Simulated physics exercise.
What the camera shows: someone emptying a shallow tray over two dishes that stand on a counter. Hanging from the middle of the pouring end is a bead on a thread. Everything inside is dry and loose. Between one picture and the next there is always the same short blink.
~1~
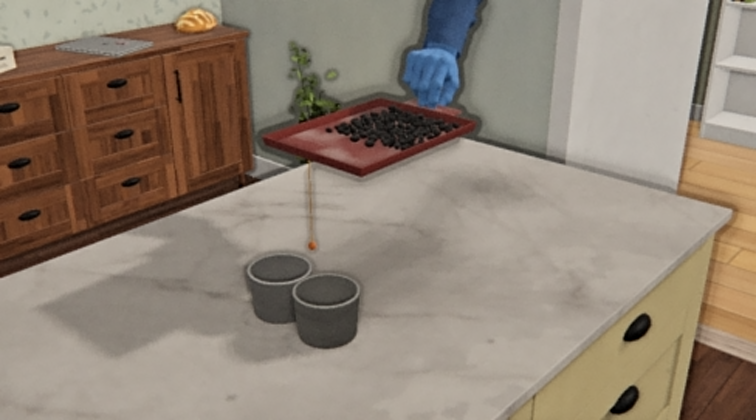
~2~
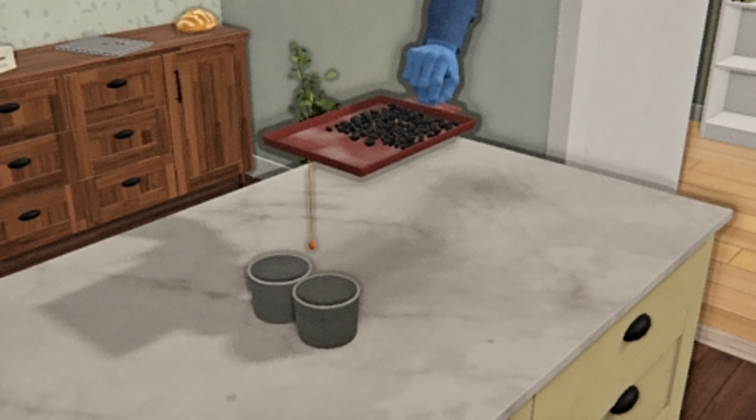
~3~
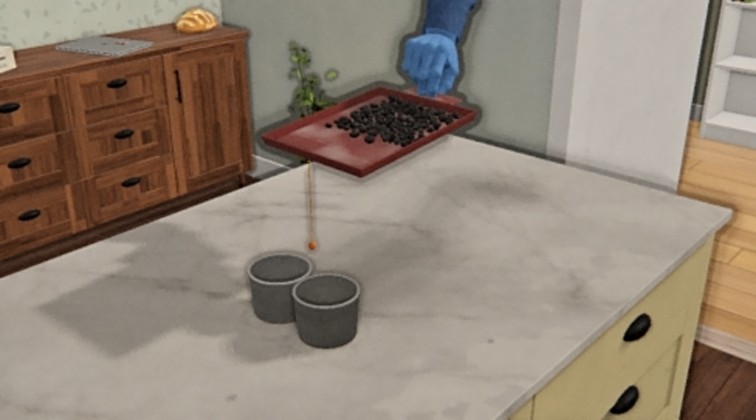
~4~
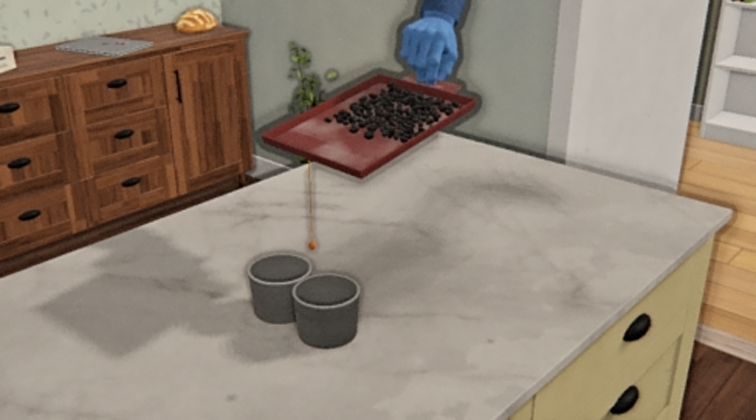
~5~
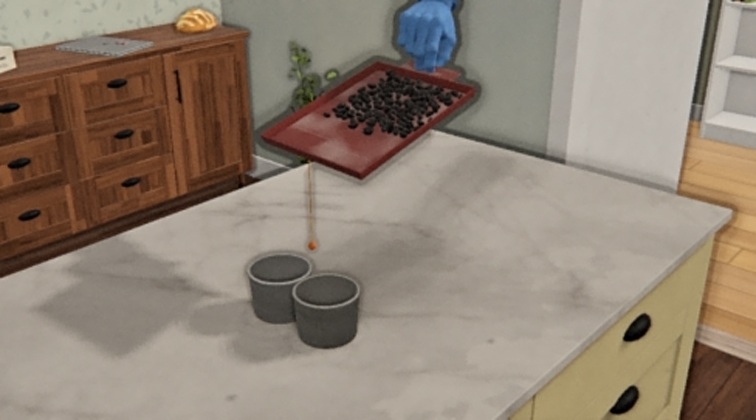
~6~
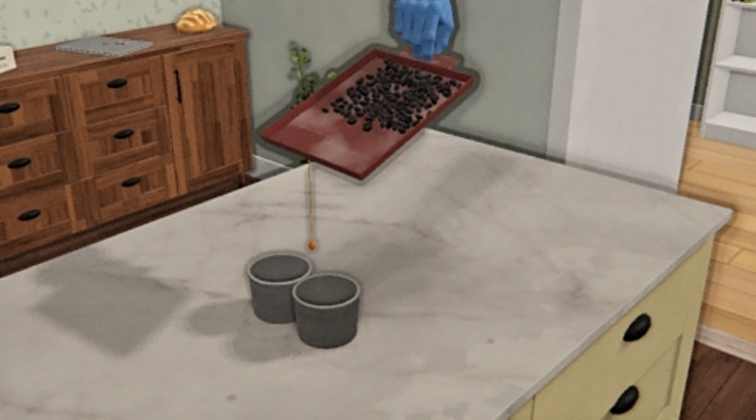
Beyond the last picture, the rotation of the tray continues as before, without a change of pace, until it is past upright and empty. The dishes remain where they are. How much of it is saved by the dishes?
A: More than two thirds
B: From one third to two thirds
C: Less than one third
More than two thirds (A).
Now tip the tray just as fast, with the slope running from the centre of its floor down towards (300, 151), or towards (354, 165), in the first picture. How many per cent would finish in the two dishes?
The first gives 30 %, the second 30 %.
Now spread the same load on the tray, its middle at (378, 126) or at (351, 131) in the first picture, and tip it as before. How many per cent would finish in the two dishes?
80 % and 80 %.
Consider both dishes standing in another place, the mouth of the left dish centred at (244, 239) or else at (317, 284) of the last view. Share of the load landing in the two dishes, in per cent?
In order, 20 % and 50 %.
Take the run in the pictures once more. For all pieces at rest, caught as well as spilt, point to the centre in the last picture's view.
At about (312, 321), give or take.
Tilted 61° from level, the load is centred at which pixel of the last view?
Roughly at (329, 151).
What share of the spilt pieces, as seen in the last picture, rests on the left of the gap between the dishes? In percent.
I'd say some 70 in a hundred.
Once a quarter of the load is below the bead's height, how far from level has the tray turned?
It is at around 75 degrees.
Just after the last frame, tray tipped steeply; the larger part on the tray; roughly a quarter in the air.
A moment on, tray tipped right over; roughly half on the tray; roughly a quarter in the right dish; roughly a quarter in the left dish; about a tenth outside both; just a few in the air.
Further on, tray tipped past a quarter turn; roughly half in the right dish; roughly a third in the left dish; roughly a quarter outside both.
When it is over, tray tipped past a quarter turn; roughly half in the right dish; roughly a third in the left dish; roughly a quarter outside both.
